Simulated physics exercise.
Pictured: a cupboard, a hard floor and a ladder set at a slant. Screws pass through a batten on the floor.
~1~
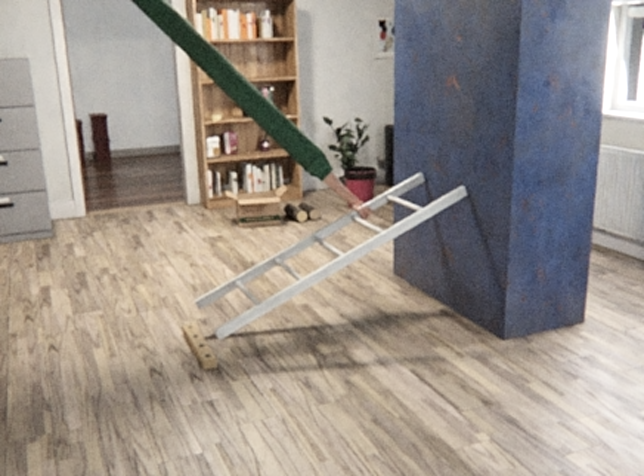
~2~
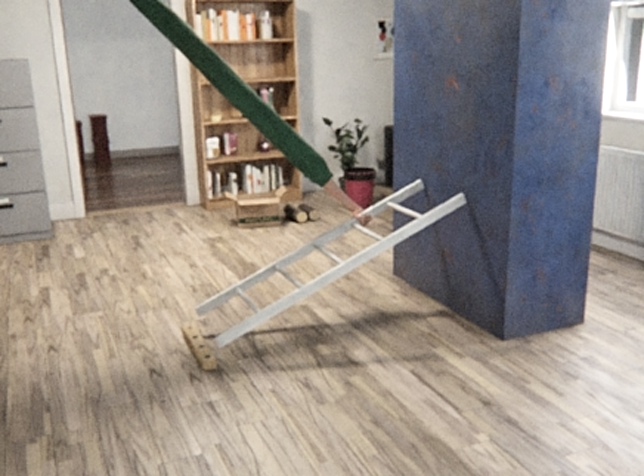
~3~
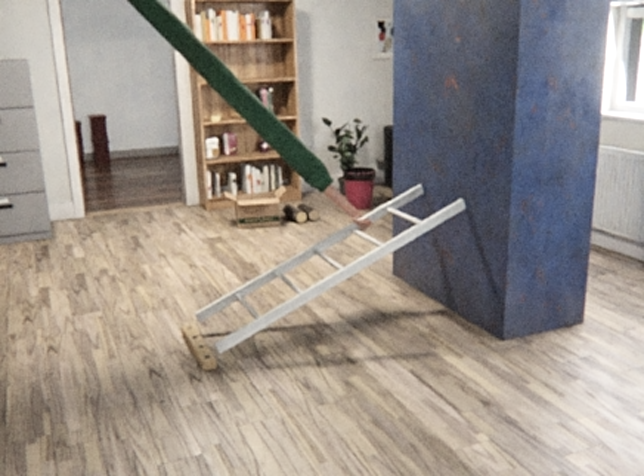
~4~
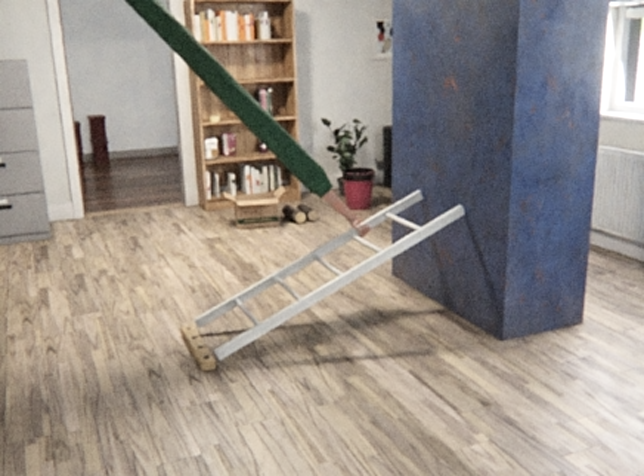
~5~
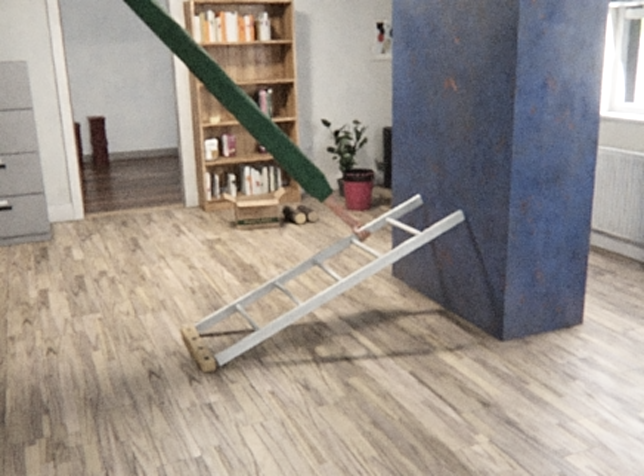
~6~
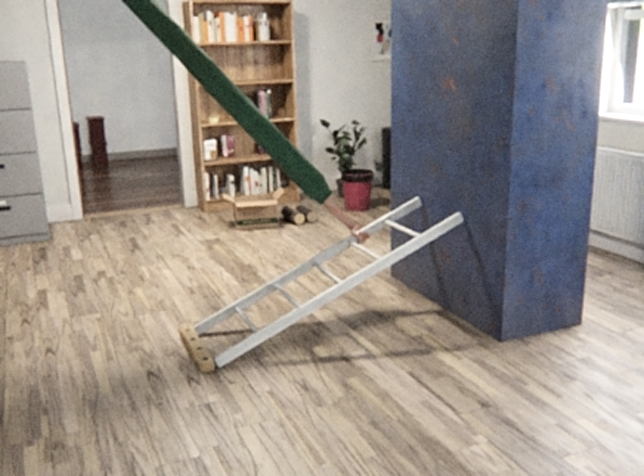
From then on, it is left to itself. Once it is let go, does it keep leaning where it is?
It keeps standing.
Then, 0.10 s after the last picture, white ladder moving near (328, 275).
Then, 0.34 s after the last picture, white ladder at rest near (328, 276).
At rest, the white ladder holds its place, near (328, 276).
